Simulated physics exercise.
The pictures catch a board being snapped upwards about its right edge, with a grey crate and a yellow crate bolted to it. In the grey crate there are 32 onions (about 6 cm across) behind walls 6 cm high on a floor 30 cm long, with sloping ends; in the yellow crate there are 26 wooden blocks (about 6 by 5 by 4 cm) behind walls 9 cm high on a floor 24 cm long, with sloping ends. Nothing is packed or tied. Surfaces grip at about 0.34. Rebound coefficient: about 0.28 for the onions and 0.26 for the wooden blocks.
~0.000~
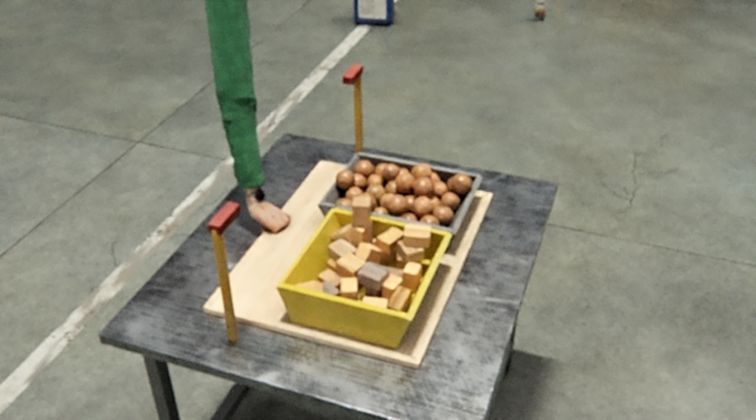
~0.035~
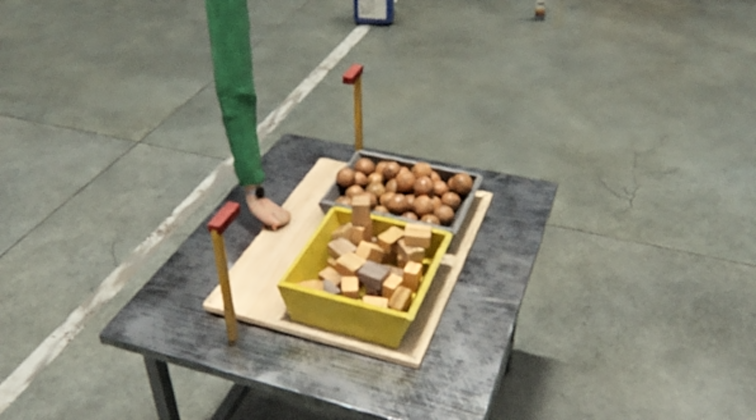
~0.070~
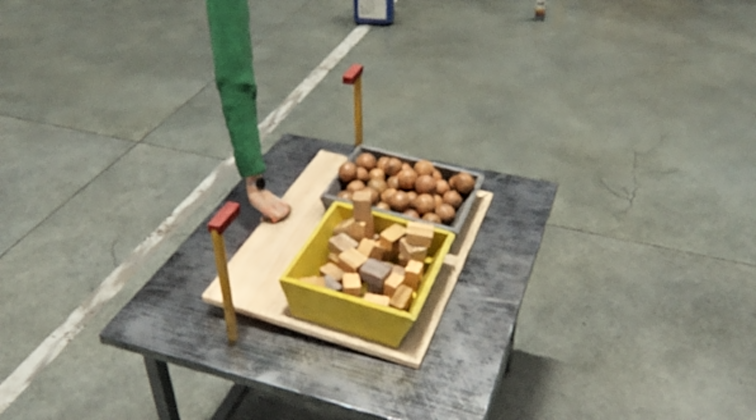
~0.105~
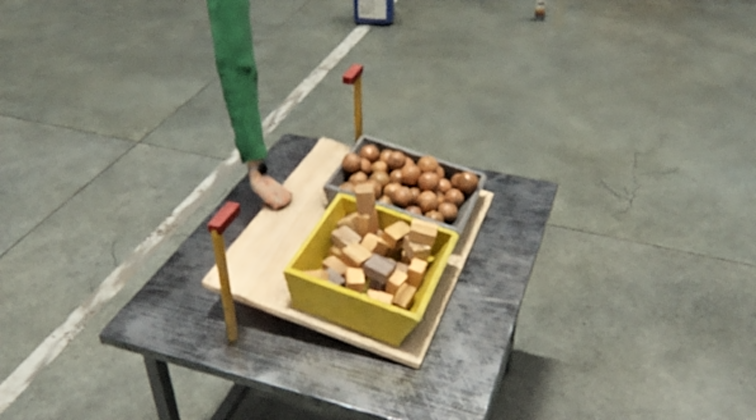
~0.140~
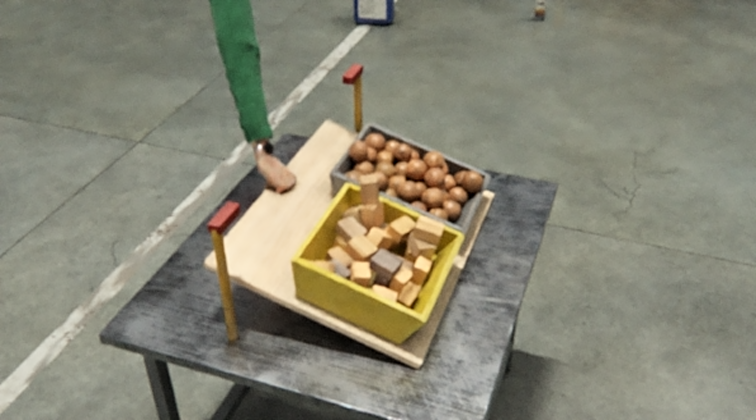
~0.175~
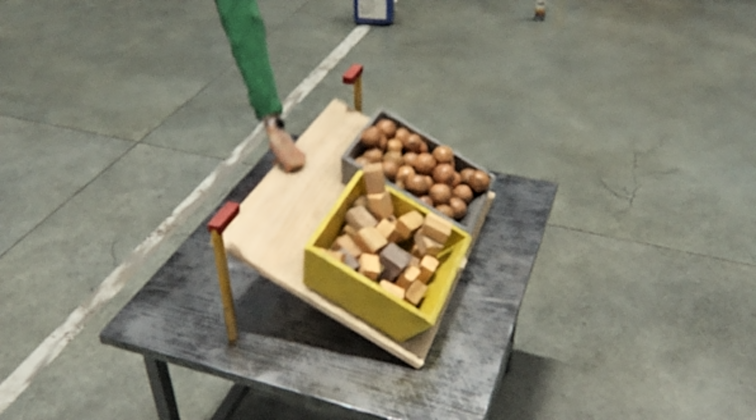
On a dark table in a concrete-floored space, a green-sleeved arm raised the left side of a wooden board, slowly at first then faster, tilting a yellow crate of blocks and a grey crate of onions rightward.
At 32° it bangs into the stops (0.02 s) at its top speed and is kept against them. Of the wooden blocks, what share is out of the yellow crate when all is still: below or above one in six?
The yellow crate loses more than one in six of its wooden blocks.
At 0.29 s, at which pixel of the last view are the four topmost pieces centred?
Near (424, 118).
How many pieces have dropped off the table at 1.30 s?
About 25.
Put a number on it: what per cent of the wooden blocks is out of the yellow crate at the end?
Near 40 in a hundred.
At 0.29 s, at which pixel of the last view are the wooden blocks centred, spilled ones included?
Around (421, 237).
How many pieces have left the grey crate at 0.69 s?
About: Grey crate 20.
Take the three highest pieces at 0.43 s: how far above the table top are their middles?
Some 34 cm up.
After 0.19 s, it hits the stops.
After 0.29 s, tilt 32°; the grey crate has all 32 and the yellow crate has all 26.
After 0.43 s, tilt 32°; the grey crate is down by 6 of 32 and the yellow crate is down by 1 of 26.
After 0.69 s, tilt 32°; the grey crate is down by 20 of 32 and the yellow crate is down by 10 of 26.
Outcome (at 1.30 s), the grey crate is down by 21 of 32 and the yellow crate is down by 11 of 26. Asked share, 11 of 26, 42 per cent.
